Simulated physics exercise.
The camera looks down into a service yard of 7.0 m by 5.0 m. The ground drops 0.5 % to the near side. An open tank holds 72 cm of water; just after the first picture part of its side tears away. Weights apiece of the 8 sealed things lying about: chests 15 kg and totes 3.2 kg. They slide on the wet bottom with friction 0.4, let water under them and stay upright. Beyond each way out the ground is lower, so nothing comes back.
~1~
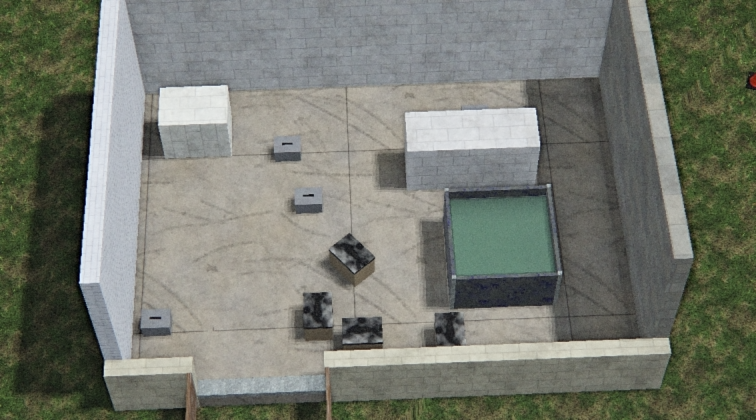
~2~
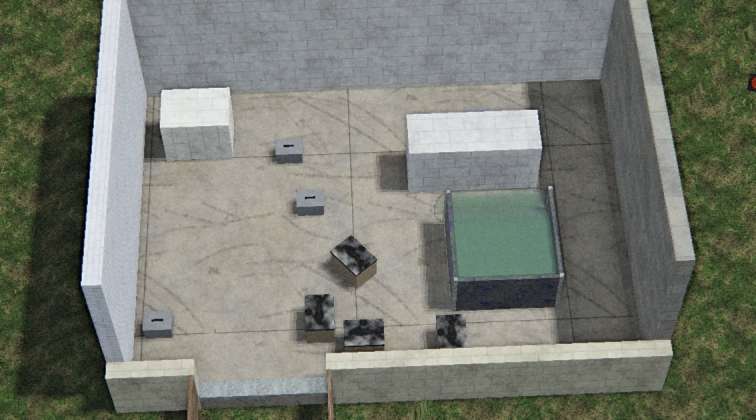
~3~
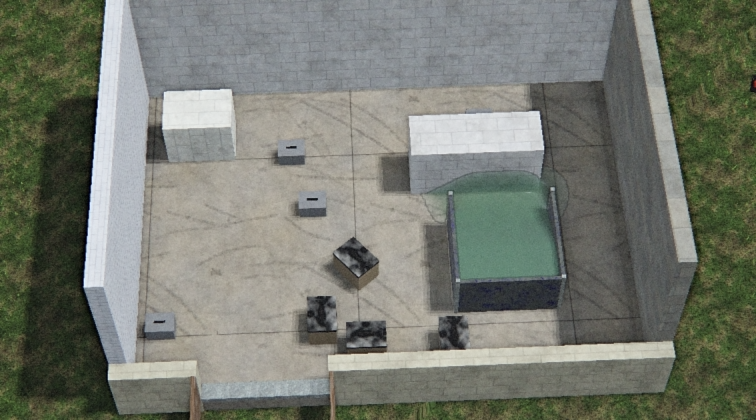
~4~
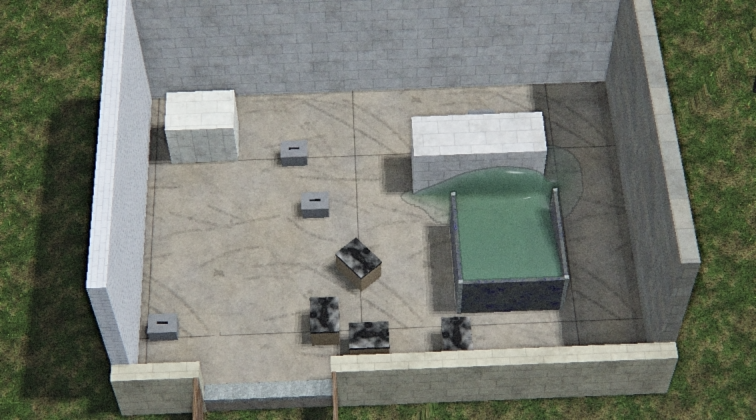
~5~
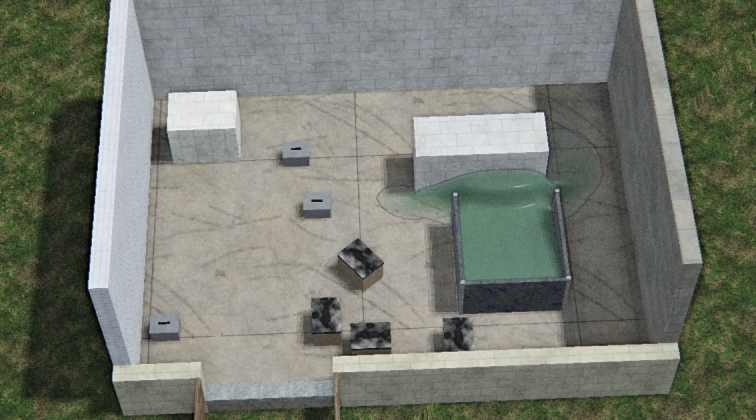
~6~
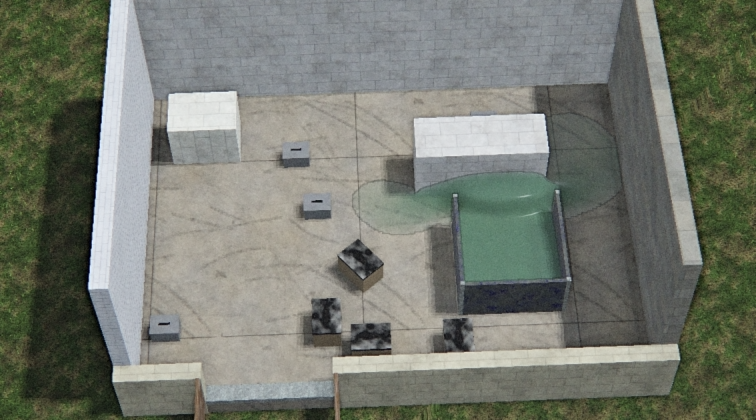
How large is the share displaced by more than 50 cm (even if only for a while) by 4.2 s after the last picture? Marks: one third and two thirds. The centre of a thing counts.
It is from one to two thirds.
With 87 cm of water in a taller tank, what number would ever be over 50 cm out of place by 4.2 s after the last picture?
Then 5.
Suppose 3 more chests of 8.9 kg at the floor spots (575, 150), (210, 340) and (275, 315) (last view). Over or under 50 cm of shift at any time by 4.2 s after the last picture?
In turn: More, short of it, more.
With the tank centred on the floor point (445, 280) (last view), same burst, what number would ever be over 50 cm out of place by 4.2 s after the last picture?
In that case 4 of them.
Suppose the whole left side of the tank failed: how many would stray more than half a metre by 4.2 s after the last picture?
Then 6.
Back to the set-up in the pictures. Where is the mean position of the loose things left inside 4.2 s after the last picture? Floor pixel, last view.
Near (324, 272).
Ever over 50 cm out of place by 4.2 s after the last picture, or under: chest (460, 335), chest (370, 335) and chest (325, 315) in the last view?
In that order: Under, short of it, short of it.
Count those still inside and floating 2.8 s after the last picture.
I count 4.
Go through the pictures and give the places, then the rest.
A chest at (318, 309), on the bottom; a chest at (352, 253), on the bottom; water covers 2.0 m2; 0 of 8 have shifted, in the first frame.
A chest at (320, 312) rests on the ground; a chest at (354, 255), on the bottom; water covers 2.9 m2; 0 of 8 have shifted, in the second frame.
A chest at (322, 313), on the bottom; a chest at (356, 256) rests on the ground; 3.3 m2 under water; 0 of 8 have shifted, in the third frame.
A chest at (324, 314) rests on the ground; a chest at (359, 257) rests on the ground; water covers 3.7 m2; 0 of 8 have shifted, in the fourth frame.
A chest at (326, 315), on the bottom; a chest at (360, 258) rests on the ground; 4.4 m2 under water; 0 of 8 have shifted, in the fifth frame.
A chest at (326, 315), on the bottom; a chest at (361, 259), on the bottom; water covers 5.7 m2; 0 of 8 have shifted, in the sixth frame.
Then, 0.4 s after the last picture 0 of 8 are over 50 cm from their spots; 0 afloat.
Then, 1.5 s after the last picture 2 of 8 are over 50 cm from their spots; 1 afloat.
Then, 2.8 s after the last picture 5 of 8 are over 50 cm from their spots; 4 afloat.
Then, 4.2 s after the last picture 5 of 8 are over 50 cm from their spots, and 5 have been at some point; 2 afloat.
